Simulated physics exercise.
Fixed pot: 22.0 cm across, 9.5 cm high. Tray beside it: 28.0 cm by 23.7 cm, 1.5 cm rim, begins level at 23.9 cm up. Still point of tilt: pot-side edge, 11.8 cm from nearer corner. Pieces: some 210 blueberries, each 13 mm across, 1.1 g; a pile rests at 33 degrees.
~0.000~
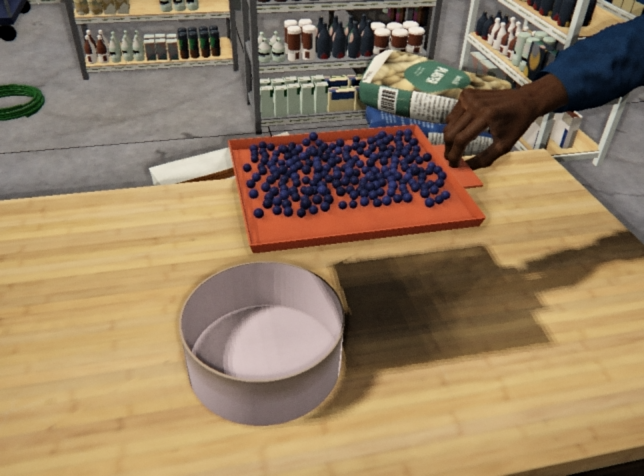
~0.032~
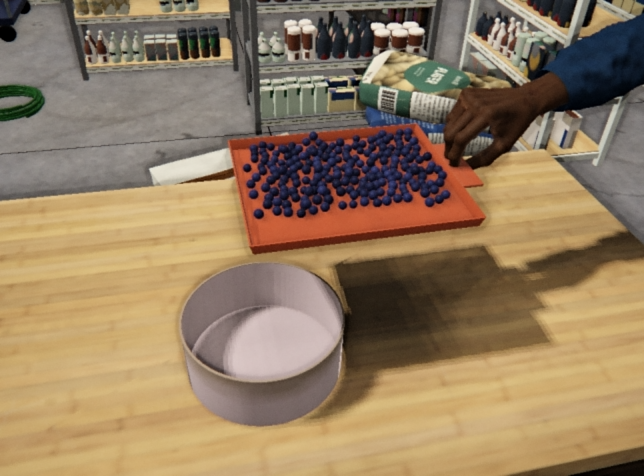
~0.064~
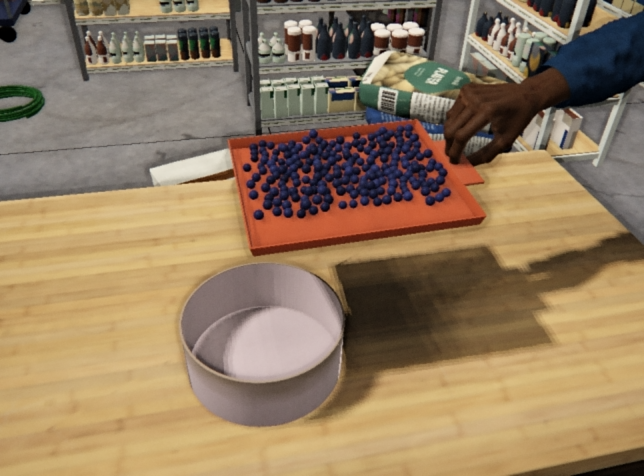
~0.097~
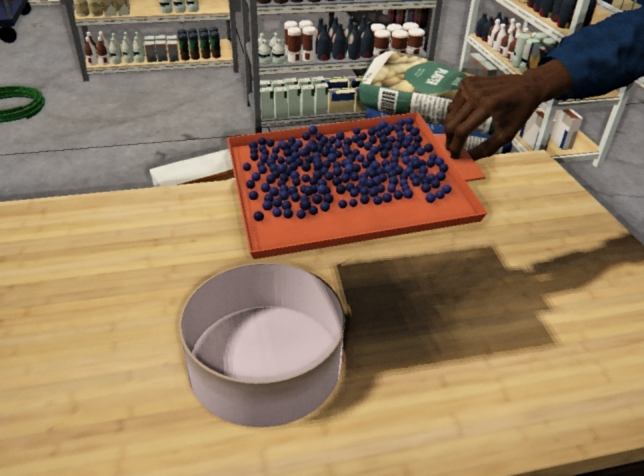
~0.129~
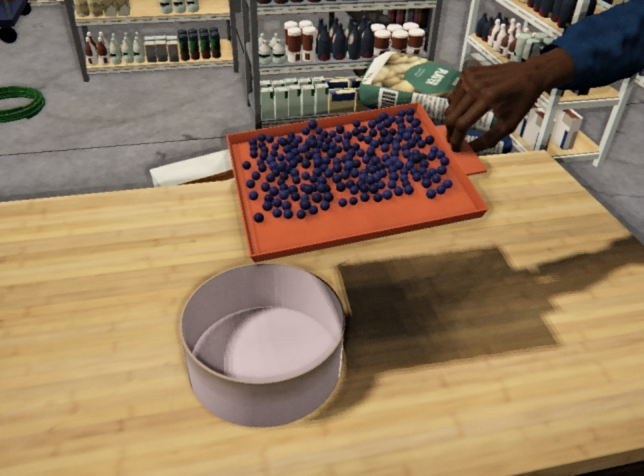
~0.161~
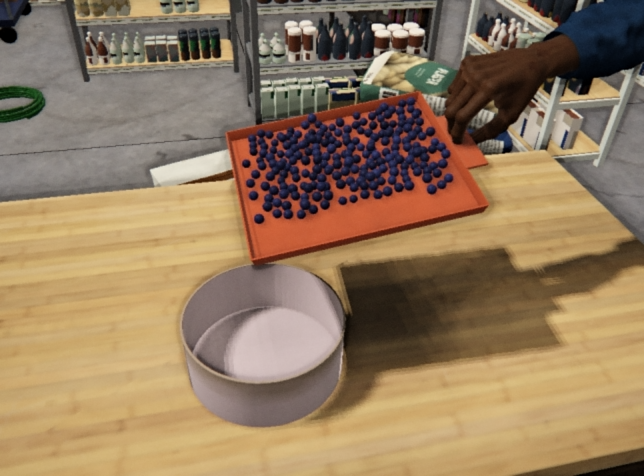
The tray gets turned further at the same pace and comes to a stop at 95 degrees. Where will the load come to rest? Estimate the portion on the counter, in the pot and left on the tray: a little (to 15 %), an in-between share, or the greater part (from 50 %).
Counter: A little; pot: The greater part; left on the tray: A little.
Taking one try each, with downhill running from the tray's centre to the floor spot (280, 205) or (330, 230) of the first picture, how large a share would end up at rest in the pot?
I'd put it at about 80 per cent for the first tilt and about 70 per cent for the second.
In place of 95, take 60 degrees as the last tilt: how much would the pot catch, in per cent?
Near 45 %, then.
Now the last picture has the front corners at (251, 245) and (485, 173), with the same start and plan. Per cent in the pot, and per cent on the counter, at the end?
Pot 35, counter 65.
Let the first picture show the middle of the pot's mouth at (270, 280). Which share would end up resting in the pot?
I'd expect near 55 per cent.
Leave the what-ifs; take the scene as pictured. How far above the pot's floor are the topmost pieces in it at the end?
My guess is around 3.5 centimetres.
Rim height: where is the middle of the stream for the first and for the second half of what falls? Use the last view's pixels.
The first half passes near (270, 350) and the second half near (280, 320).
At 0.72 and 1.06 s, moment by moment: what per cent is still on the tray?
Estimates: 65; 5.
Then, at 0.50 s, tilt 53 degrees; the tray holds 100 %, the pot 0 %.
Then, at 0.72 s, tilt 79 degrees; the tray holds 65 %, the pot 15 %.
Then, at 1.06 s, tilt 95 degrees; the tray holds 5 %, the pot 95 %.
At rest (1.7 s), counter 5 %, pot 95 %, tray 0 %.
